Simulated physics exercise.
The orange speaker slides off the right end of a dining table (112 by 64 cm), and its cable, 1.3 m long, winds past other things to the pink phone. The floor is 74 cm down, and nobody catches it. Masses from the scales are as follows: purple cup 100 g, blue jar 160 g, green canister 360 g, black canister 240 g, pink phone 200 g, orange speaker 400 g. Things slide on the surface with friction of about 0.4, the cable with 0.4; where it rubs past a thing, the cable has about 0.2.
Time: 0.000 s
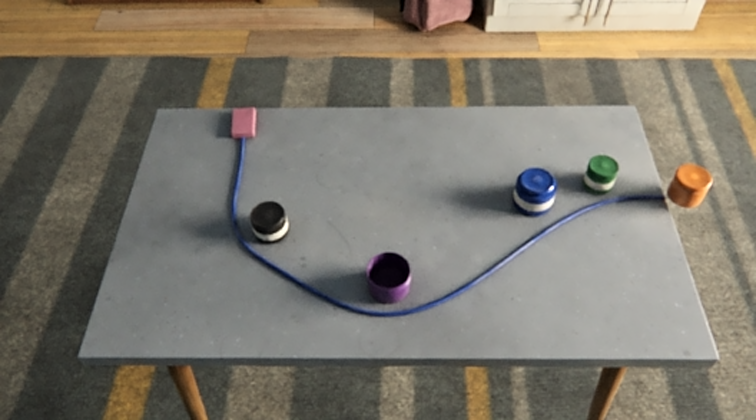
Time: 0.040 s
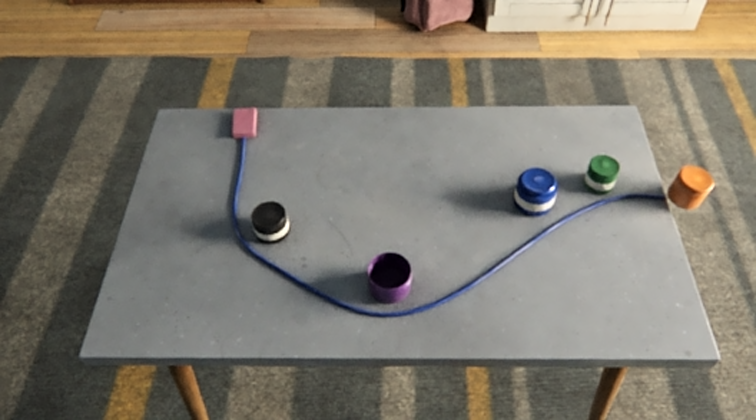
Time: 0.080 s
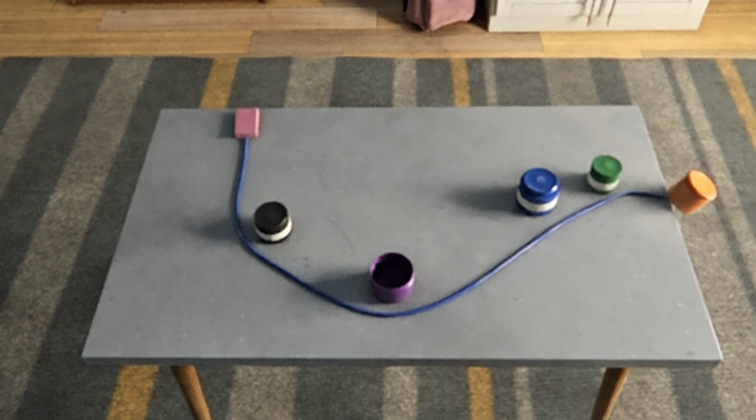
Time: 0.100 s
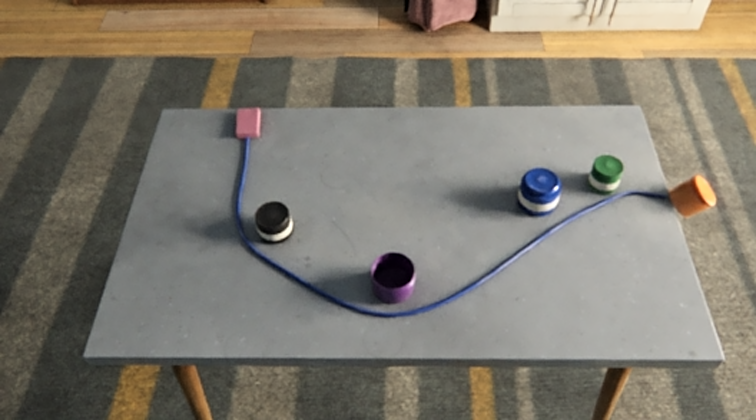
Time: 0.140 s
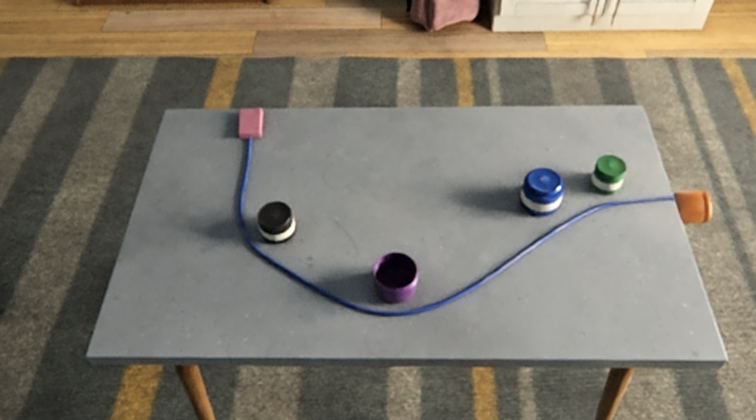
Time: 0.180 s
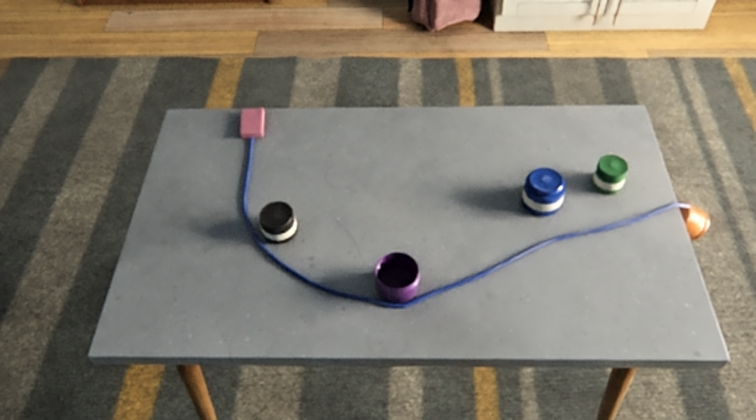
Orange cylinder tilting over the right edge of a grey table, drawing the blue cable straighter past jars and a purple cup.
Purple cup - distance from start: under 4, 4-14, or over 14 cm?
Moved a great deal.
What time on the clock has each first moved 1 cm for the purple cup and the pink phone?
About: Purple cup 0.22 s, pink phone 0.26 s.
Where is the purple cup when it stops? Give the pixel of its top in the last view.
The top ends up close to (425, 151) in the last picture.
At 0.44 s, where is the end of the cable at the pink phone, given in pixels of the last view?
Around (261, 164).
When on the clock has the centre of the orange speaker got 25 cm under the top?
At 0.34 s.
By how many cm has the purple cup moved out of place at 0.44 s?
I'd put the purple cup at some 25 cm.
After 0.4 s, the cable's tail end at (261, 164); purple cup 23 cm off its start, orange speaker over the edge, pink phone 9 cm off its start.
After 0.7 s, the cable's tail end at (299, 192); purple cup 30 cm off its start, pink phone 20 cm off its start, black canister 16 cm off its start.
After 0.9 s, the cable's tail end at (373, 216); purple cup 30 cm off its start at (425, 151), pink phone 36 cm off its start at (351, 212), black canister 18 cm off its start at (347, 167).
After 1.2 s, the cable's tail end at (395, 224); purple cup 30 cm off its start, pink phone 40 cm off its start, black canister 18 cm off its start.
After 2.4 s, the cable's tail end at (395, 224); purple cup 30 cm off its start at (425, 151), pink phone 40 cm off its start at (373, 218), black canister 18 cm off its start at (347, 167), orange speaker over the edge.
